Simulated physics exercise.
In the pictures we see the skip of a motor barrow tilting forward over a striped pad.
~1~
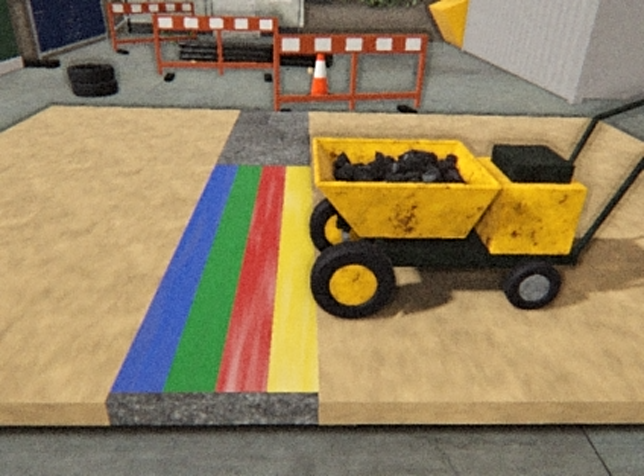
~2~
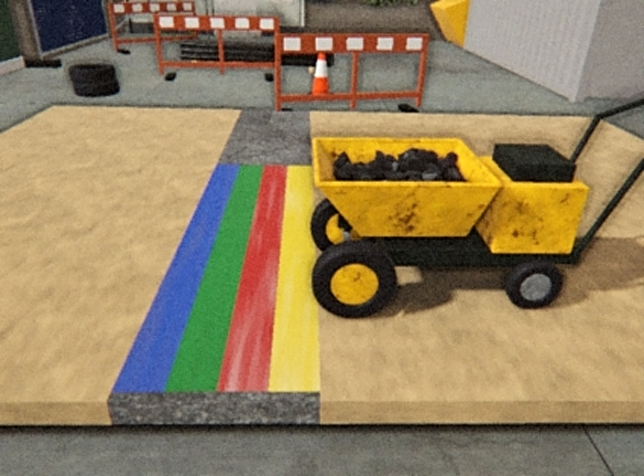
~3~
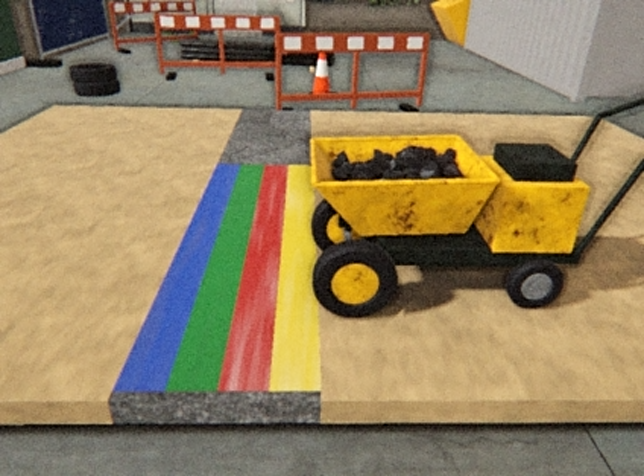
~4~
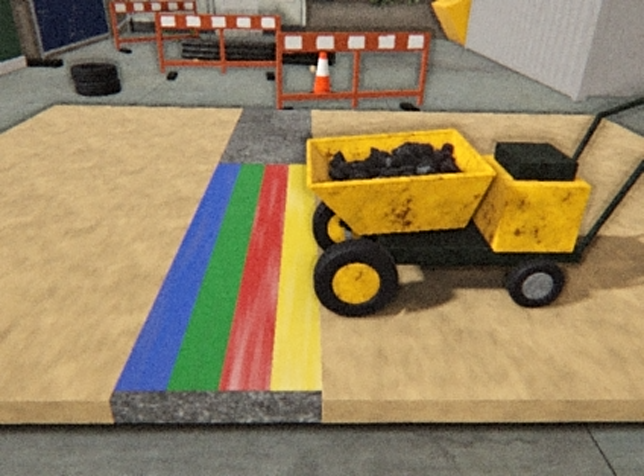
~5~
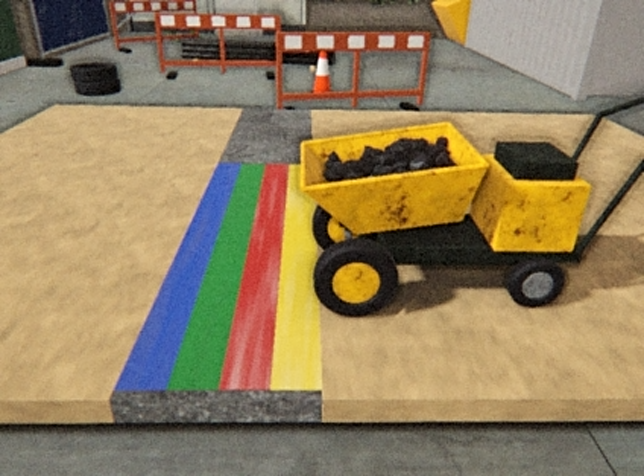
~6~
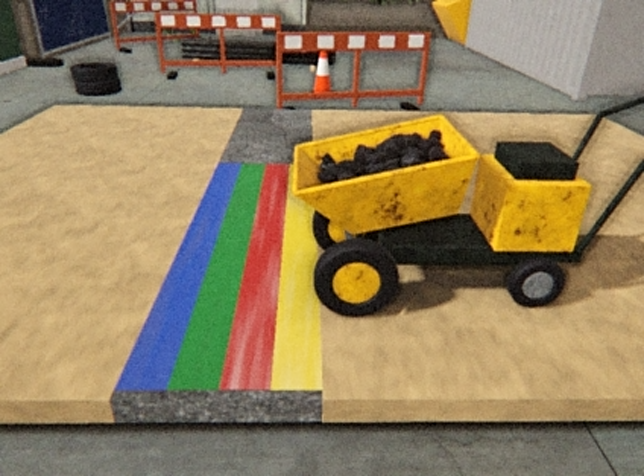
In a paved yard with orange-and-white barriers and a traffic cone behind, a sandy slab is seen from slightly above by a nearly still camera. A yellow motor barrow loaded with dark lumps stands at right, its front wheels beside blue, green, red and yellow stripes running left to right. The skip starts level, then slowly tilts forward a little, its lip shifting left and dipping while the wheels stay in place.
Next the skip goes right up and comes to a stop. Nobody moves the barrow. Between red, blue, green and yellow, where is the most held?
On green.
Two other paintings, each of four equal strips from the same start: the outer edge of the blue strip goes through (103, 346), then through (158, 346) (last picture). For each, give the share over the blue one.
Near 10 and 30 in a hundred.
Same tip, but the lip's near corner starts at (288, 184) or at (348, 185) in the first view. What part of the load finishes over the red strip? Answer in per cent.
First try: Some 0 %; second try: 30 %.
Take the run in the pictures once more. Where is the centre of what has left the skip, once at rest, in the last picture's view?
I'd place the middle at about (214, 273).
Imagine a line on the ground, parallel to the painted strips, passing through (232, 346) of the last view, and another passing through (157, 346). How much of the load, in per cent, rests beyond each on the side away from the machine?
First 70 in a hundred, second 20 in a hundred.
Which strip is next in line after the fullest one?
Rank 2: That blue strip.
Soon after the last picture, skip tipped well over; all in the skip.
A little later, skip tipped steeply; most in the skip; a stray few over the red strip; a small part over the green strip; a stray few over the blue strip; a stray few falling.
Later still, skip tipped right over; about a quarter in the skip; a small part over the red strip; about a third over the green strip; about a quarter over the blue strip; a small part off the paint.
At rest, skip tipped right over; about a quarter in the skip; none over the yellow strip; a small part over the red strip; about a third over the green strip; about a quarter over the blue strip; a small part off the paint.
